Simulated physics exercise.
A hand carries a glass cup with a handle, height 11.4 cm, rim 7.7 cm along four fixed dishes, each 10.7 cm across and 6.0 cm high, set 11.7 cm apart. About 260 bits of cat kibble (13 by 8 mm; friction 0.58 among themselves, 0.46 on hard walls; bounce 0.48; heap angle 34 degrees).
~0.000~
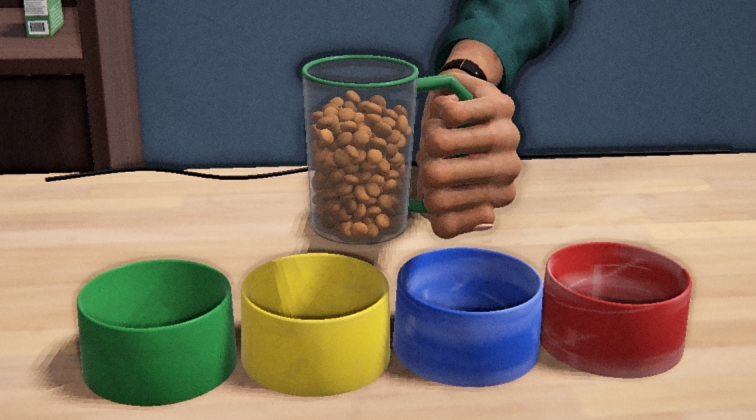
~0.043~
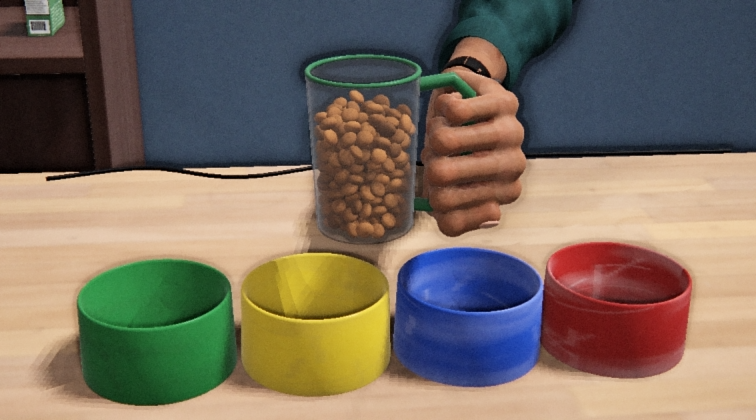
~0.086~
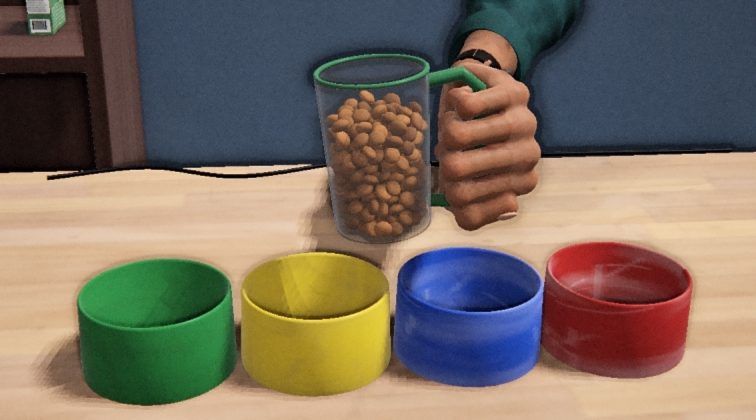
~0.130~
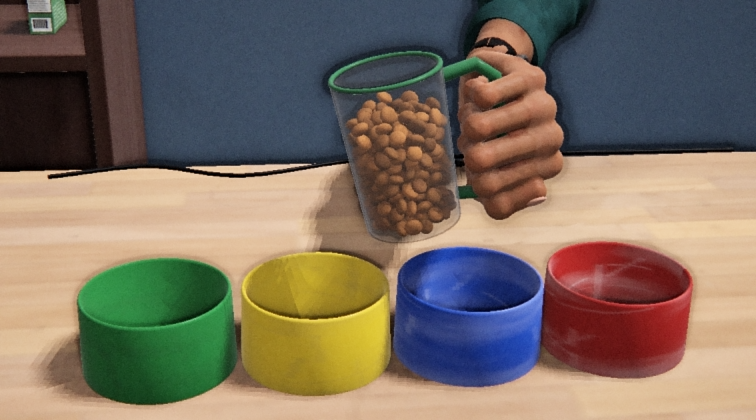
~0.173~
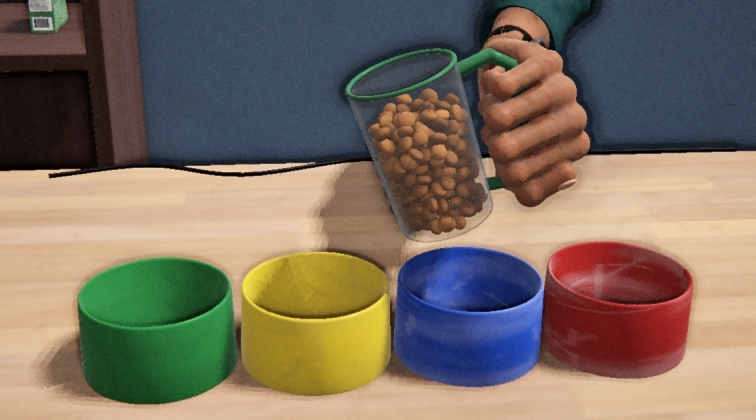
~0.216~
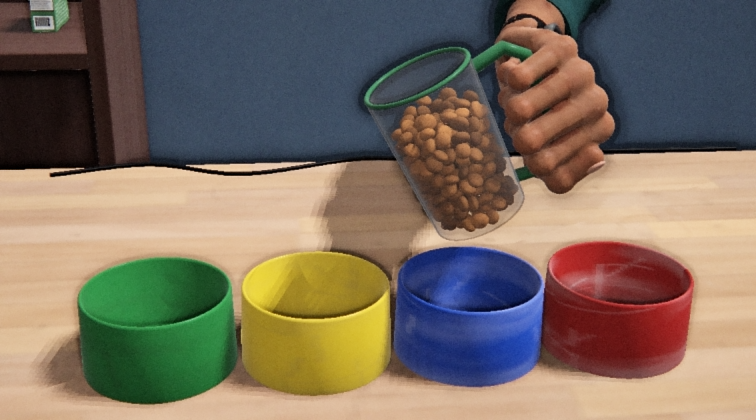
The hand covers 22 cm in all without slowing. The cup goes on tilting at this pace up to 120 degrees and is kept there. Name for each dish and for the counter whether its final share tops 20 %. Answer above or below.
Red dish: Above; blue dish: Above; green dish: Below; yellow dish: Below; on the counter: Above.
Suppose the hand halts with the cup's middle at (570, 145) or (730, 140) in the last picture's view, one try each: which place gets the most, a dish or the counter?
The winner: Blue; red.
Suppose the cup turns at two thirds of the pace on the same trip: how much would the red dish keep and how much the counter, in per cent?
Then: Red 50, counter 30.
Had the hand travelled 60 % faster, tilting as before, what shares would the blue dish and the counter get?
Then: Blue 30, counter 20.
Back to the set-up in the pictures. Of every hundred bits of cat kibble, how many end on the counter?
Roughly 30 per cent.
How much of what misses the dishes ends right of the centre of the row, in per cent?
Some 100 per cent.
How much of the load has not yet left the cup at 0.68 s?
About 100 per cent.
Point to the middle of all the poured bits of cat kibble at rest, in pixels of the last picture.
Near (548, 328).
After 0.49 s, tilt 72 degrees; cup holds 100 %.
Then, at 0.68 s, tilt 104 degrees; cup holds 100 %.
After 0.98 s, tilt 120 degrees; cup holds 50 %, red 20 %, blue 10 %.
At rest (2.2 s), red 45 %, blue 25 %, green 0 %, yellow 0 %, counter 30 %.
